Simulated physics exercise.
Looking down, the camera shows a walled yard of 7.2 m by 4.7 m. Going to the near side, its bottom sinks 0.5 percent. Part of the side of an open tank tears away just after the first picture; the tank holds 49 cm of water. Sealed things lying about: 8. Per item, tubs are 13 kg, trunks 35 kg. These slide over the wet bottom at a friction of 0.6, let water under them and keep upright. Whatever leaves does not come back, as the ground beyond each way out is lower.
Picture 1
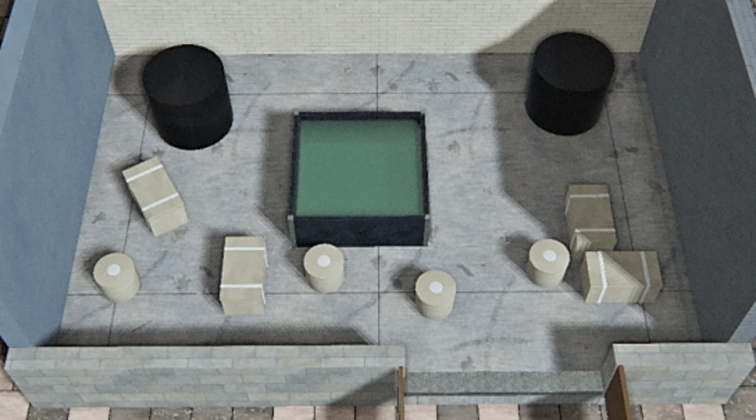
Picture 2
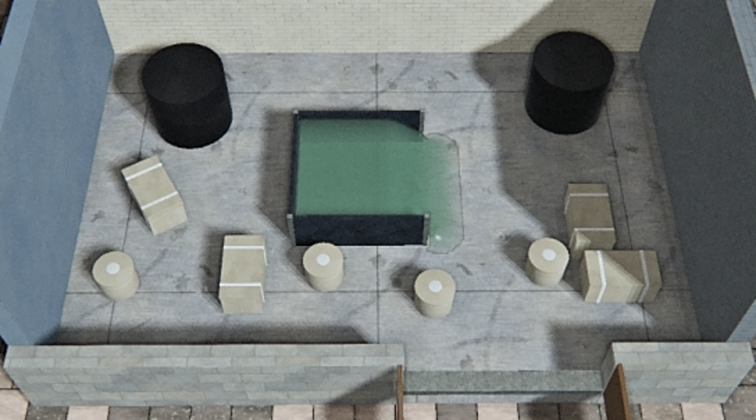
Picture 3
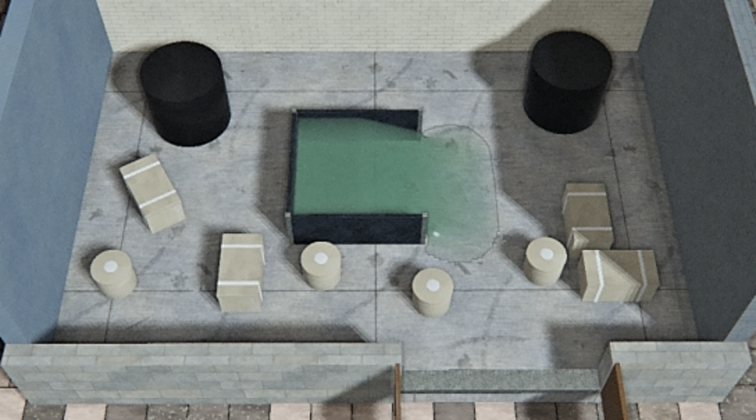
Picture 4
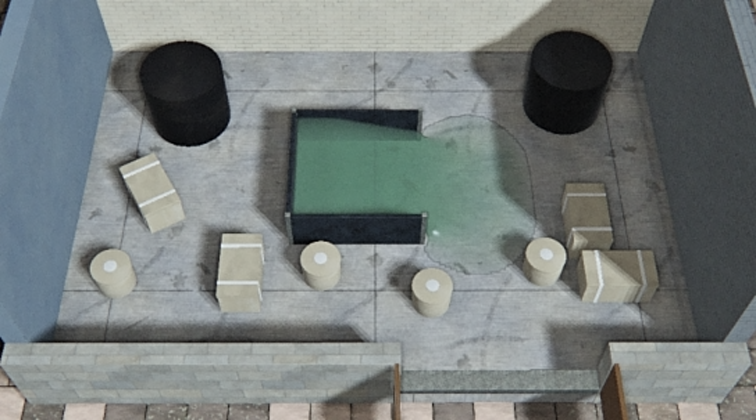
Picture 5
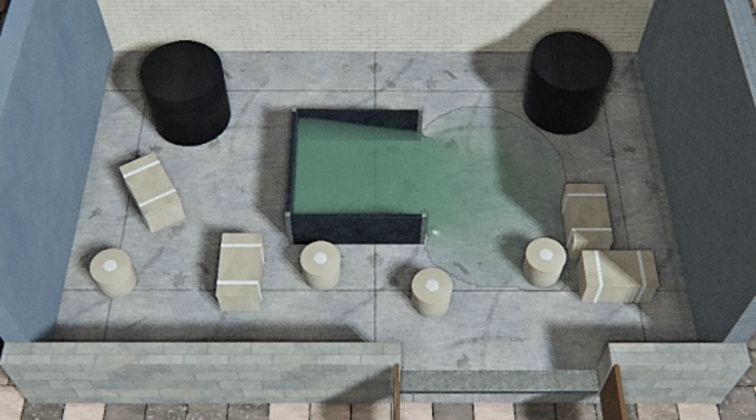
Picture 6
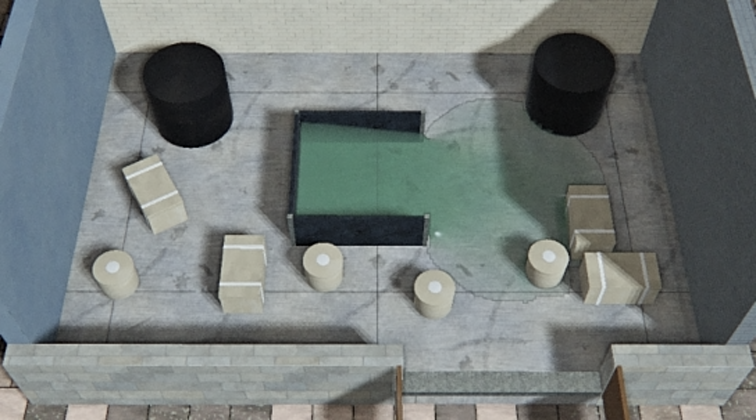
The footage shows a walled yard with an open tank of green water among pale boxes and tubs; the tank's right side opens and water spreads rightward across the floor, reaching some of the objects, which stay in place.
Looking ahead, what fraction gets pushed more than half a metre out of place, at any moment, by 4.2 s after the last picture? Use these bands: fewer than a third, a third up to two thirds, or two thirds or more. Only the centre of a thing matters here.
It falls in a third up to two thirds.
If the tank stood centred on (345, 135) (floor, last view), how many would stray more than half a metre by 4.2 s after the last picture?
Result: 2 of them.
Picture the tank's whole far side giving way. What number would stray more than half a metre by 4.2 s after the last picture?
Then the count would be 0.
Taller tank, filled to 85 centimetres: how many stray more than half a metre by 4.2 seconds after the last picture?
In that case the number is 4.
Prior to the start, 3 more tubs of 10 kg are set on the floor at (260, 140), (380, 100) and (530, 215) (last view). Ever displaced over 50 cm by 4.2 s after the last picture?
Order as given: Stays inside it, stays inside it, goes farther.
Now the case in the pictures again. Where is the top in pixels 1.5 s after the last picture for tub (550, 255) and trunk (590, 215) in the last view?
I'd say close to (582, 330) and close to (671, 221).
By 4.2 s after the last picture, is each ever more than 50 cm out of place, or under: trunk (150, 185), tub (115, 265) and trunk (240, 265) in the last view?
Listed in sequence: Lower; lower; lower for the last.
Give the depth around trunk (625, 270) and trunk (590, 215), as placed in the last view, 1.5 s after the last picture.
Some 7 cm at the first, some 17 cm at the second.
Then, 0.4 s after the last picture 0 of 8 are over 50 cm from their spots; 0 afloat.
Then, 1.5 s after the last picture 2 of 8 are over 50 cm from their spots; 1 afloat.
Then, 2.8 s after the last picture 3 of 8 are over 50 cm from their spots; 2 afloat.
Then, 4.2 s after the last picture 3 of 8 are over 50 cm from their spots, and 3 have been at some point; 0 afloat.
